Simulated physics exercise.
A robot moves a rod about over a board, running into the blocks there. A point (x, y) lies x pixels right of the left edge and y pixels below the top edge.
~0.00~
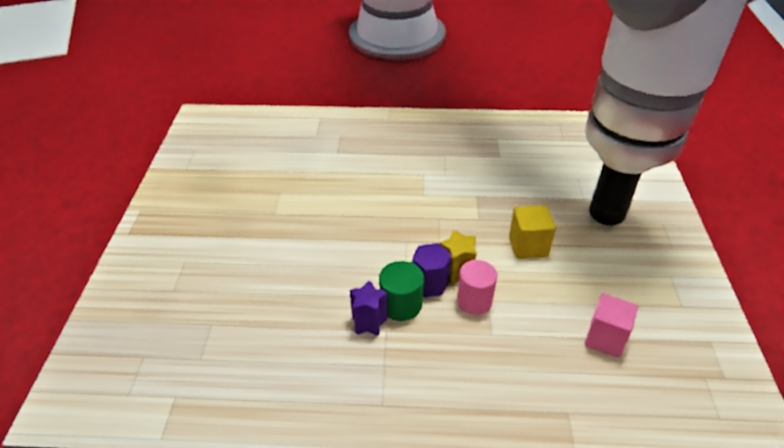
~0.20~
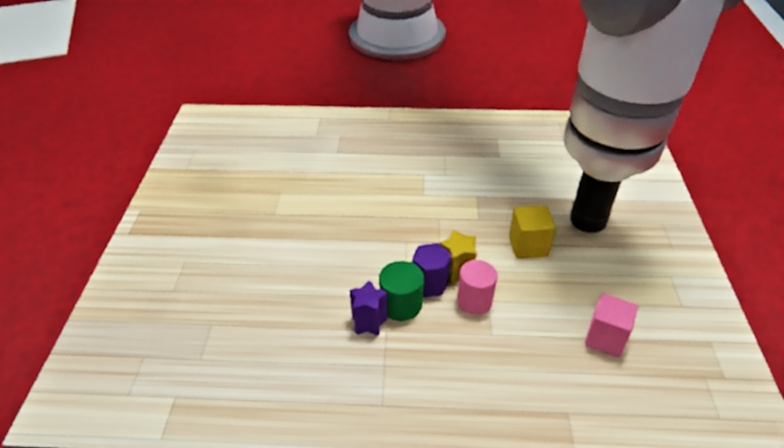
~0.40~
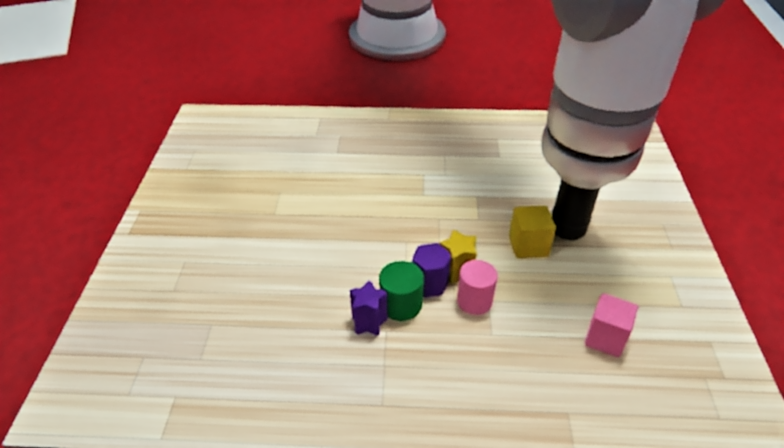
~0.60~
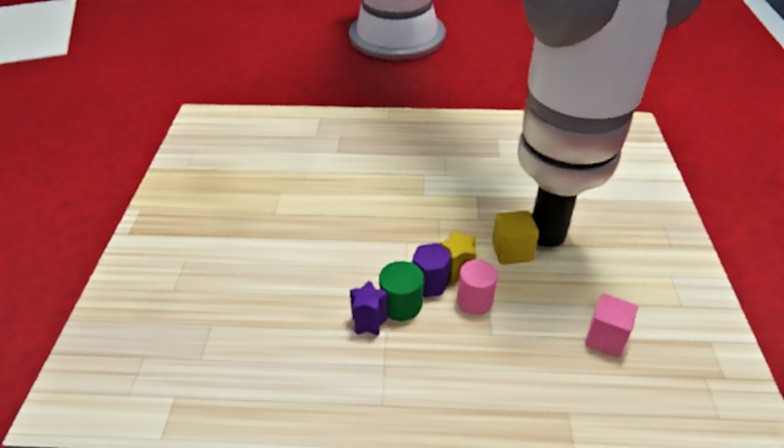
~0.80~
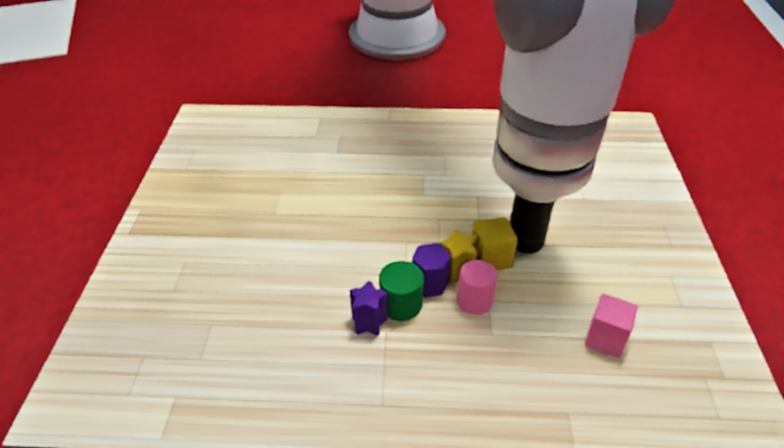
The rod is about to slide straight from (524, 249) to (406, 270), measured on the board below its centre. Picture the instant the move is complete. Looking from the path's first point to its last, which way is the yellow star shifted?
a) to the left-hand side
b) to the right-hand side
Correct choice: B.
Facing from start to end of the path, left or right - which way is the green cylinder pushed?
It is pushed towards the left-hand side.
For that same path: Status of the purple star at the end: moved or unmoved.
It's moved.
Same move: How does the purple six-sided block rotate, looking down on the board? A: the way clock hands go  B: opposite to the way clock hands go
B.
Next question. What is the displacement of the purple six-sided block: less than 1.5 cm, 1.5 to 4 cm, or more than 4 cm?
The largest band: Over 4 cm.
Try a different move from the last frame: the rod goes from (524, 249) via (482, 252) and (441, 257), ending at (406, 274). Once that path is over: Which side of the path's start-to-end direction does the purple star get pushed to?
Taking start-to-end as forward, the block's sideways shift goes to the left.
On the path given first. One third of the way, rod (485, 248); purple star (346, 312); green cylinder (377, 292); purple six-sided block (395, 264), turned 20° anticlockwise; yellow star (419, 246), turned 15° anticlockwise; yellow square block (451, 234).
Two thirds of the way, rod (445, 255); purple star (331, 328); green cylinder (360, 304); purple six-sided block (354, 272), turned 75° anticlockwise; yellow star (371, 246); yellow square block (406, 239), turned 20° clockwise.
At the end, rod (406, 262); purple star (331, 328); green cylinder (360, 304); purple six-sided block (343, 273), turned 105° anticlockwise; yellow star (329, 247); yellow square block (366, 245), turned 25° clockwise.
